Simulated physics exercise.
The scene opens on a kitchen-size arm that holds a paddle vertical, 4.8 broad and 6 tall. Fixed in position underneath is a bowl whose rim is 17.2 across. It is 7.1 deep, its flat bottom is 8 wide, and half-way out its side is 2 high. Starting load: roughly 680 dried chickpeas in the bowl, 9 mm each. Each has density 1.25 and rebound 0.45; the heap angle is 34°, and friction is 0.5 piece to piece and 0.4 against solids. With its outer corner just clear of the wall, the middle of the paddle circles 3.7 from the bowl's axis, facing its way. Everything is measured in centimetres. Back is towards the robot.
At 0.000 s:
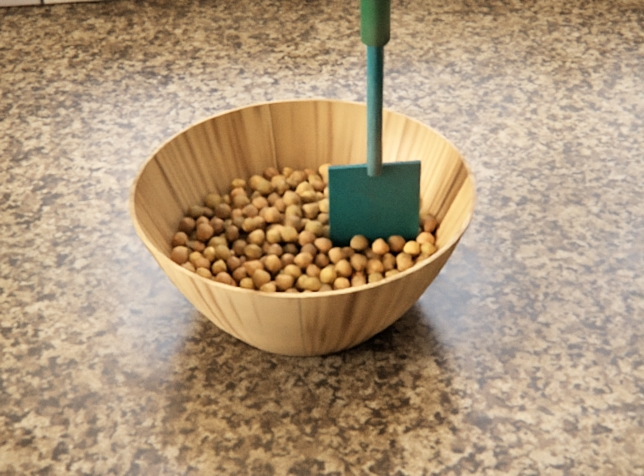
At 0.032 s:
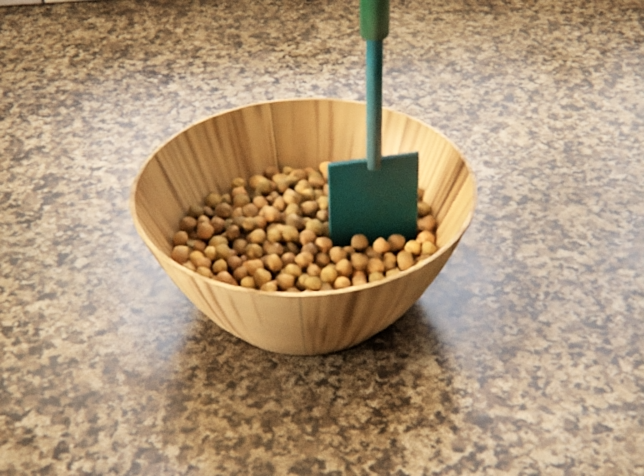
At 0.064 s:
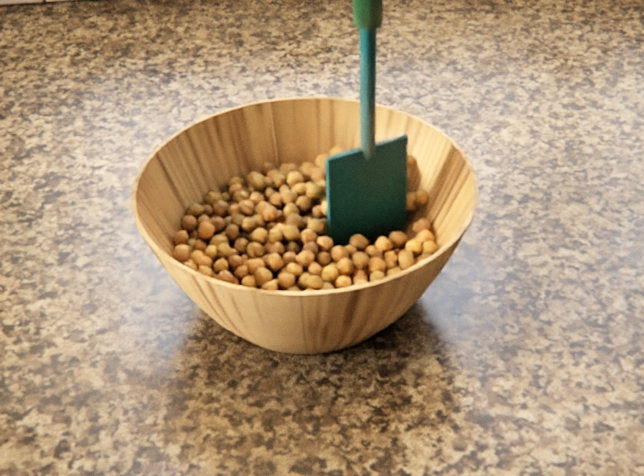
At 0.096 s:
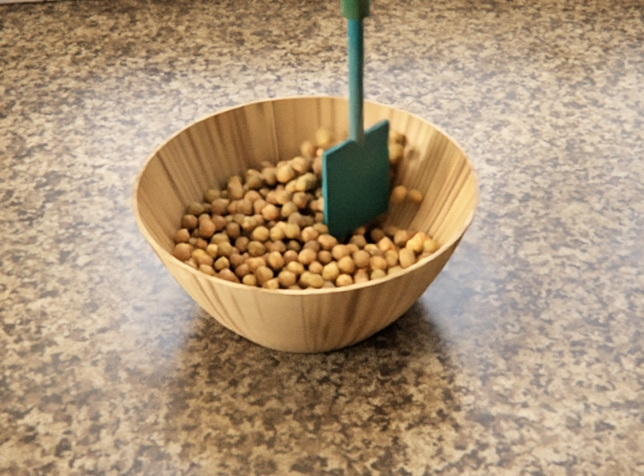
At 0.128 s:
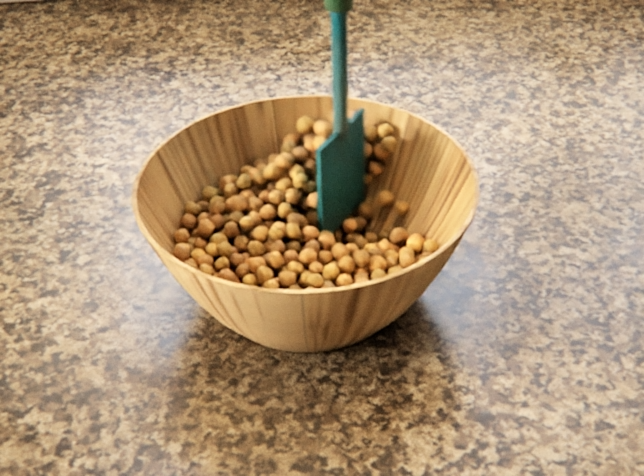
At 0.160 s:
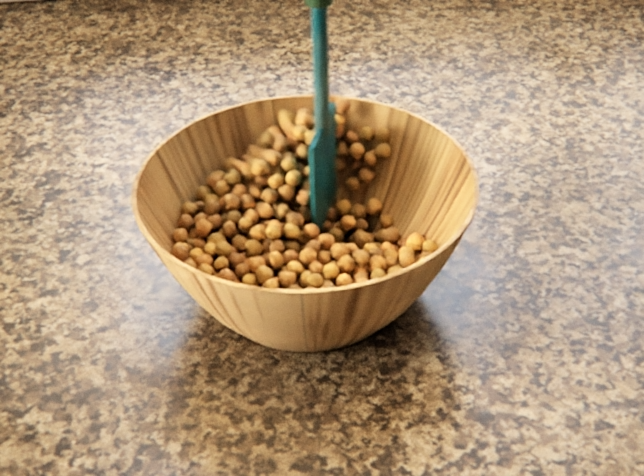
On a speckled countertop, a teal paddle with a green handle sweeps through chickpeas in a wooden bowl, moving from the right toward the back and turning edge-on as the chickpeas shift and pile up along the rear wall.
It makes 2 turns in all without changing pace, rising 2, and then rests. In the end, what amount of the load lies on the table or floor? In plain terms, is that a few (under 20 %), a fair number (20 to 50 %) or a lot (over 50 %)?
A few, under 20 %.
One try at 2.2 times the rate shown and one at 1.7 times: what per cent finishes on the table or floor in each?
I'd expect about 35 per cent, then about 20 per cent.
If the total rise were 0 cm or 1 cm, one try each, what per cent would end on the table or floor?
About 15 per cent on the first try and 10 per cent on the second.
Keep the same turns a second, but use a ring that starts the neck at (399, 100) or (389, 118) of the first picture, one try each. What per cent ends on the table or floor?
Close to 0 and 5 in a hundred.
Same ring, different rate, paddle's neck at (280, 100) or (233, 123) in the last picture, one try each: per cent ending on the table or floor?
First try: Around 15 %; second try: Around 30 %.
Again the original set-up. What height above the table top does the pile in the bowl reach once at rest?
About 6.5 cm.
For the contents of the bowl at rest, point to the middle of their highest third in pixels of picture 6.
It is centred around (317, 232).
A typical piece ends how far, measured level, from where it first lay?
Some 4 centimetres or so.
By 0.67 s, 326° round, highest piece 9 above the table; 642 in the bowl, 29 on the table or floor, 5 in flight or on the tool.
By 1.17 s, 222° round, highest piece 8 above the table; 639 in the bowl, 37 on the table or floor.
By 1.63 s, 0° round, highest piece 6 above the table; 639 in the bowl, 37 on the table or floor.
By 2.33 s, 0° round, highest piece 6 above the table; 639 in the bowl, 37 on the table or floor.
Final count, 639 in the bowl, 37 on the table or floor. That is 5 % on the table or floor.
